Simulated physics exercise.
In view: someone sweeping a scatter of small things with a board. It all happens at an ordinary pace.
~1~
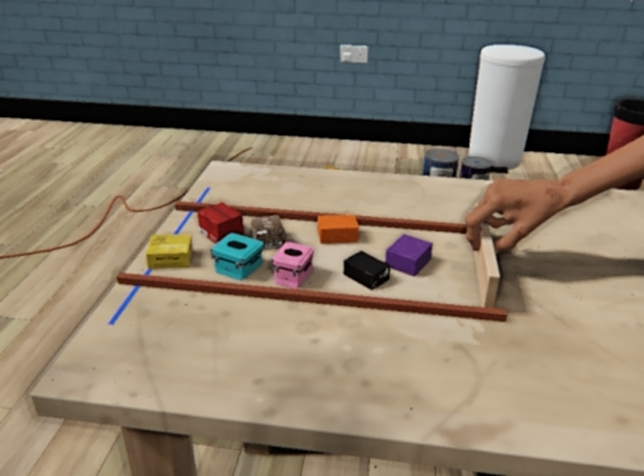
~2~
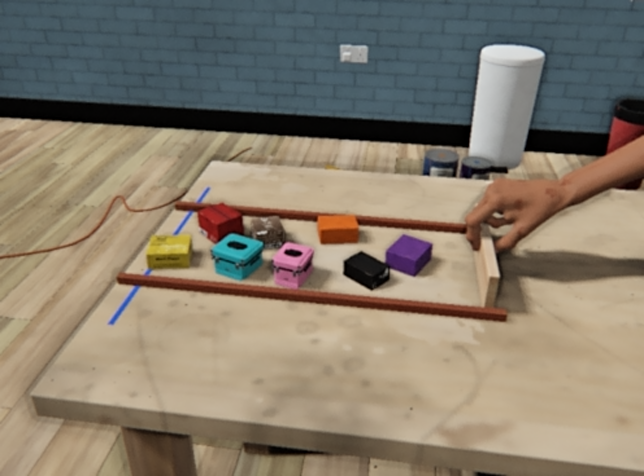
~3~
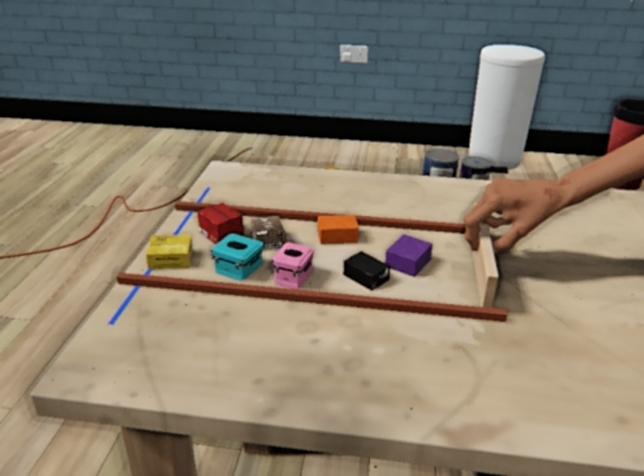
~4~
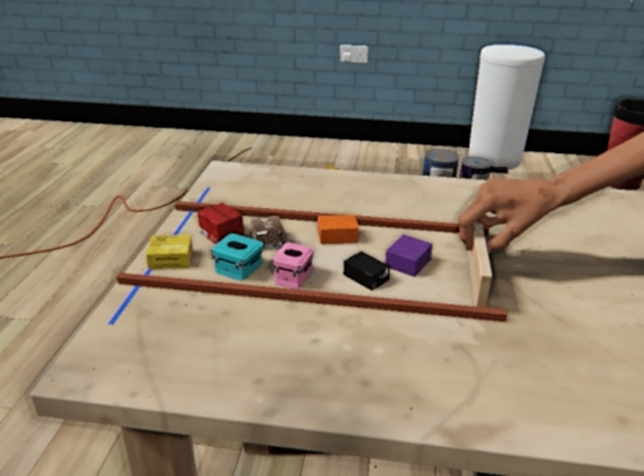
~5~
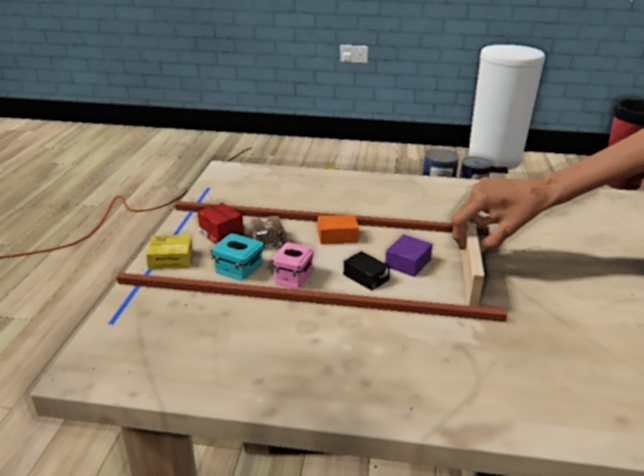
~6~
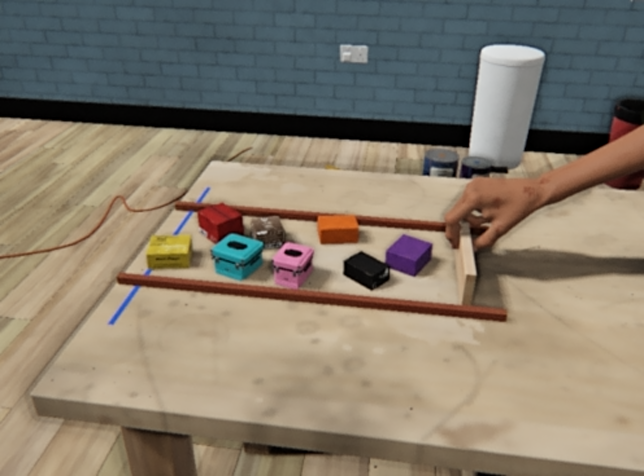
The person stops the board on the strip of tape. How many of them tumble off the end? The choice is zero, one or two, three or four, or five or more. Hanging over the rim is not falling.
Outcome: The number that fall off is five or more.
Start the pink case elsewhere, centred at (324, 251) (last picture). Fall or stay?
The pink case falls.
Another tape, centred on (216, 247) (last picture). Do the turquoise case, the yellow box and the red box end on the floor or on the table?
The turquoise case tumbles off, the yellow box tumbles off, the red box falls.
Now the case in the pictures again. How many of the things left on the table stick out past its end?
The number is 3.
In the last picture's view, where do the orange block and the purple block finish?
About (167, 213), and the other about (151, 236).
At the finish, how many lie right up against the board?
It touches 3.
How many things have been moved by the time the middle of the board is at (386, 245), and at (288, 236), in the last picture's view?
2 and 8.
Early on, none off yet; yellow box at rest near (170, 252); red box at rest near (221, 224); turquoise case at rest near (237, 257).
Finally, the number that fall off is five or more; lost, pink case, brown box, turquoise case, red box and yellow box.
